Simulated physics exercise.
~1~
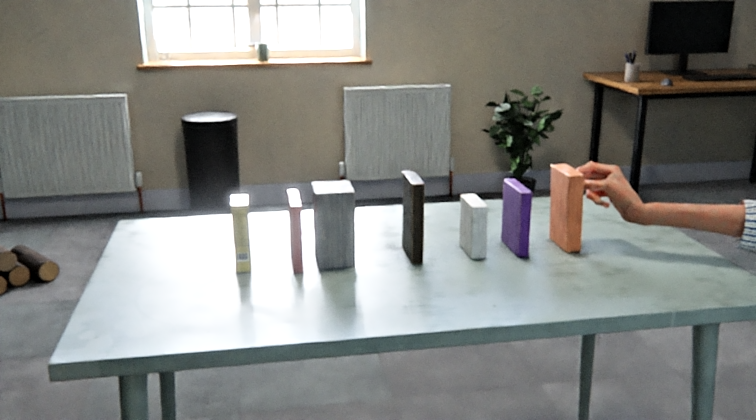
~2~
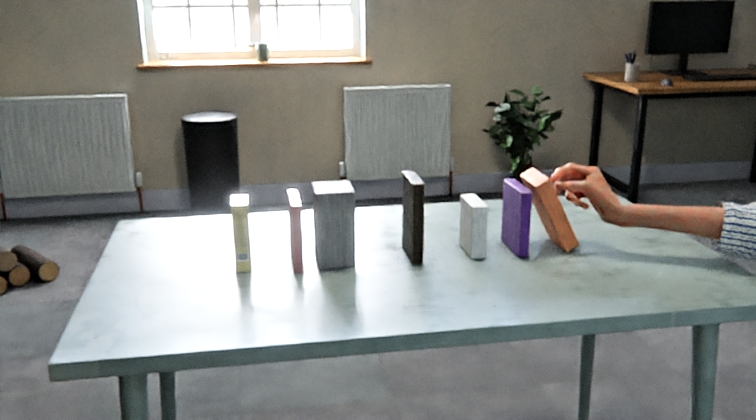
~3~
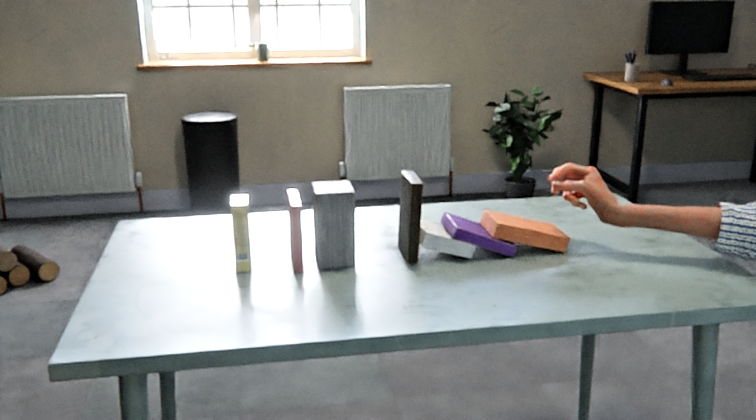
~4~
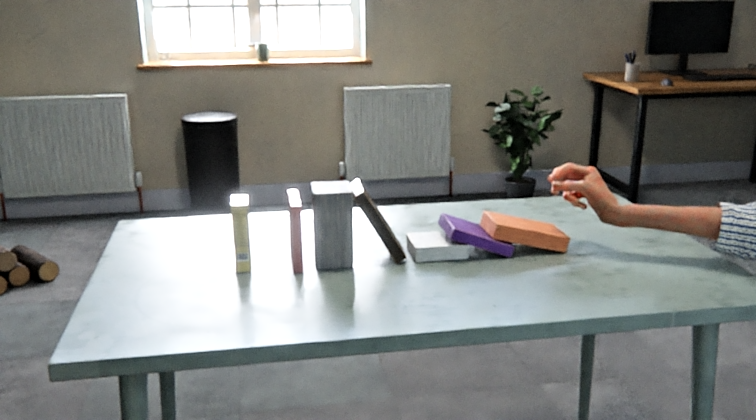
In a plain room with radiators beneath a bright window, a still, slightly raised view looks across a pale table. From left to right stand a yellow packet, a red board, a grey block, a black block, a white block, a purple block and an orange board. A hand at the right tips the orange board left into the purple block, then stays still. The orange, purple and white pieces topple leftward in turn, and the black block tilts over after them. It ends leaning against the grey block, which stays upright with the red board and yellow packet.
